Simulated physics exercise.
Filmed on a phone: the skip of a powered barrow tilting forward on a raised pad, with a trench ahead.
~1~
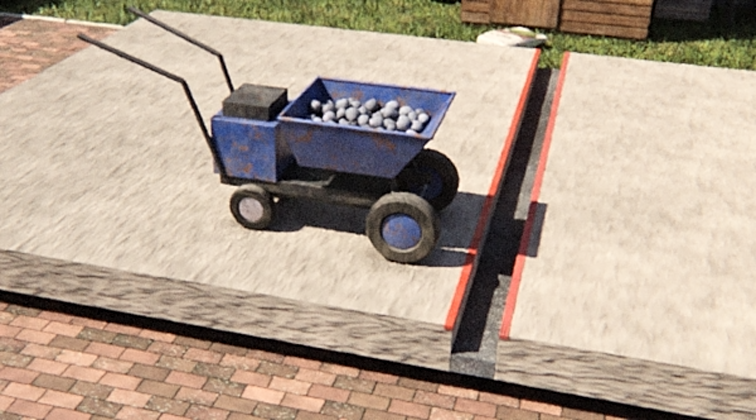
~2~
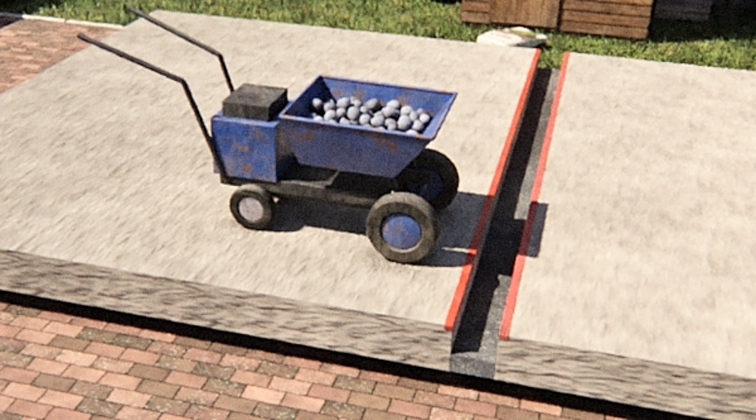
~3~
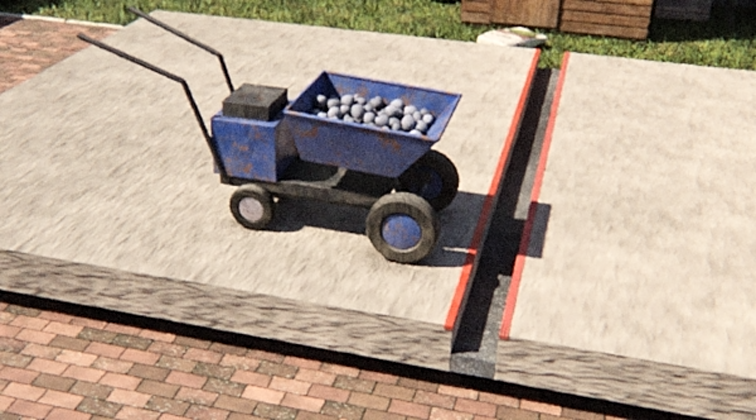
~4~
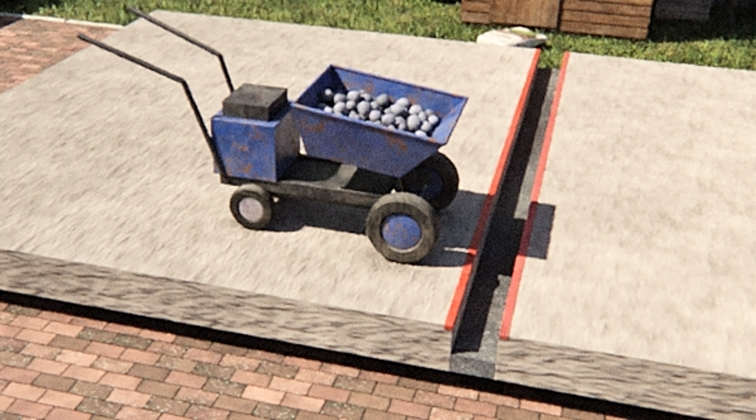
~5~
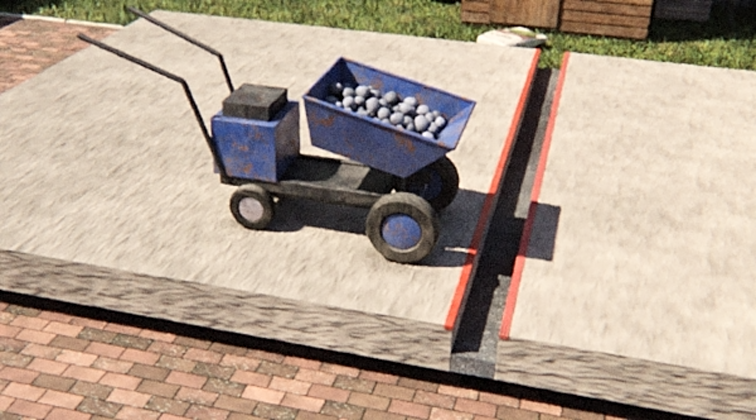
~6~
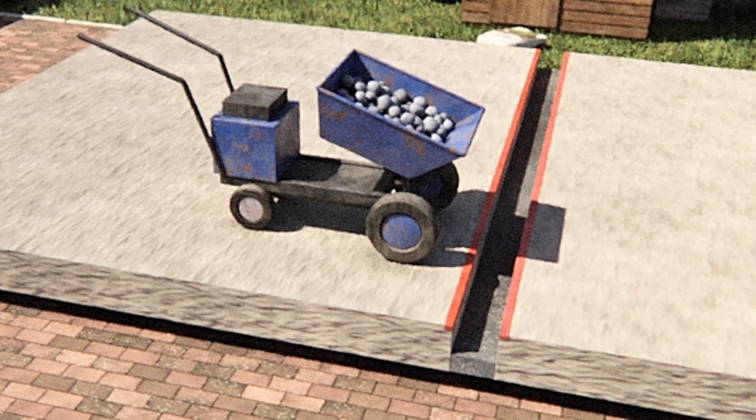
A small blue barrow loaded with round grey cobbles stood still on a raised pad beside a narrow, red-edged trench, and its skip slowly tilted forward to the right, the stones still inside.
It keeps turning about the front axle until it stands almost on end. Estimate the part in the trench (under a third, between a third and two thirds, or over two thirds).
In the trench: Less than a third.
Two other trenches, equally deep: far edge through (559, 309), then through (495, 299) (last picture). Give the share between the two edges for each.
Roughly 80 per cent, and 0 per cent.
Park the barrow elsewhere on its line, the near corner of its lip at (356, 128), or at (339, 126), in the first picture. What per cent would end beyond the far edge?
The first gives 10 %, the second 0 %.
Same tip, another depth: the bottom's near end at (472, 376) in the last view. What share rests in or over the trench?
Roughly 10 in a hundred.
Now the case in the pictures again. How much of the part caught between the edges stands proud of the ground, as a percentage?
About 20 per cent.
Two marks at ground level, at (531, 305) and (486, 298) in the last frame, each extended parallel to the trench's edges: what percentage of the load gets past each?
Near 70 % and 90 %.
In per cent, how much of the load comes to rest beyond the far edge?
About 85 per cent.
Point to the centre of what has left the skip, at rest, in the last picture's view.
At about (566, 253).
Shortly afterwards, skip tipped steeply; the whole lot in the skip.
Next, skip tipped right over; near two thirds in the skip; near a quarter beyond it; only a few falling.
Some moments later, skip tipped right over; a little in the skip; a little in or heaped over the trench; the bulk beyond it.
In the end, skip tipped right over; a little in or heaped over the trench; the bulk beyond it.
